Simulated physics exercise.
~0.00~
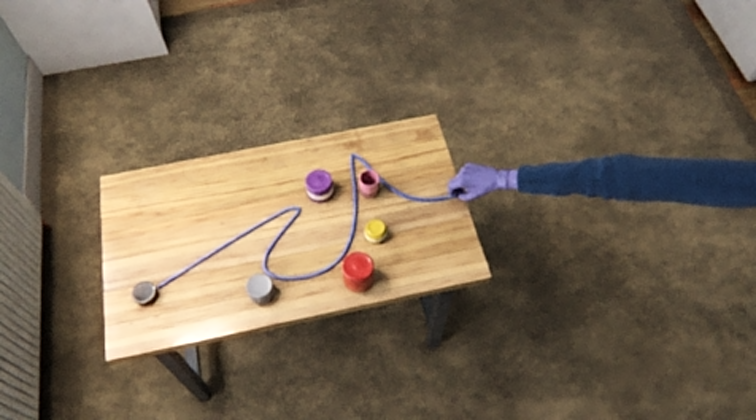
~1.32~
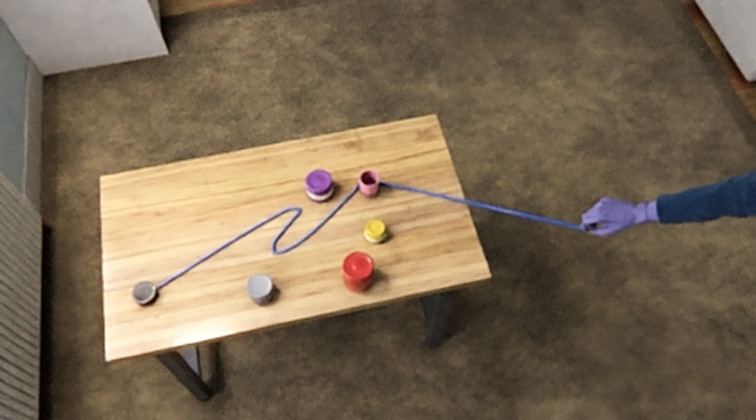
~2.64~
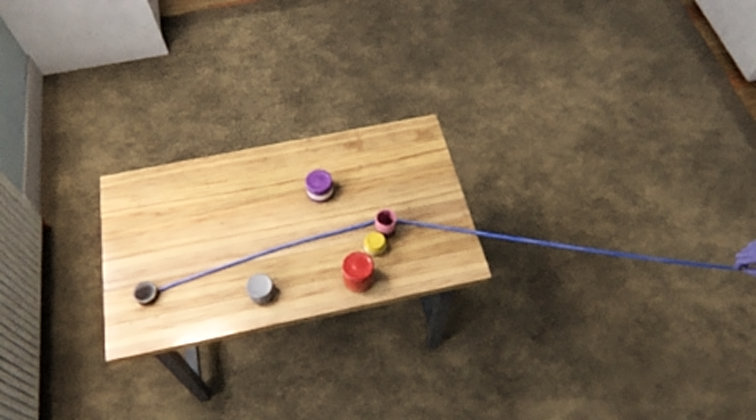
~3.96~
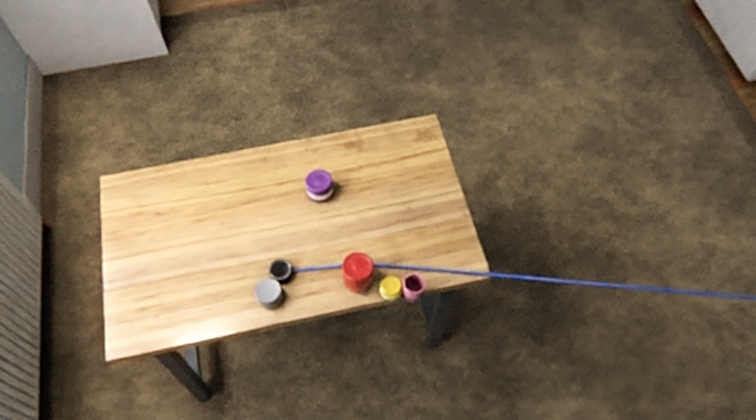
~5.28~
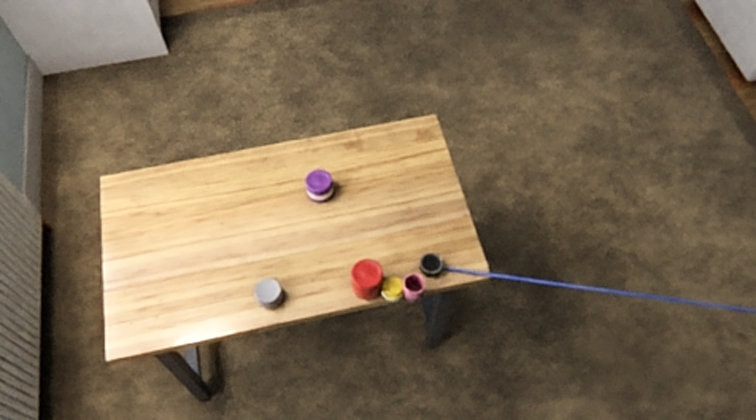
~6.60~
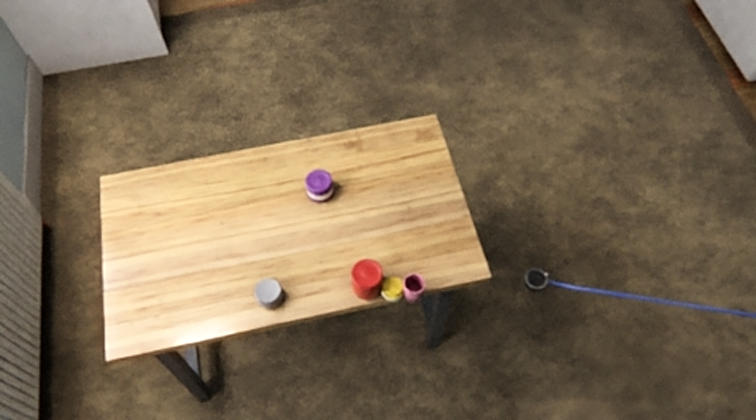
Purple-gloved hand pulling a blue cord across a wooden table, sweeping small pots aside and dragging a black reel off the right edge.
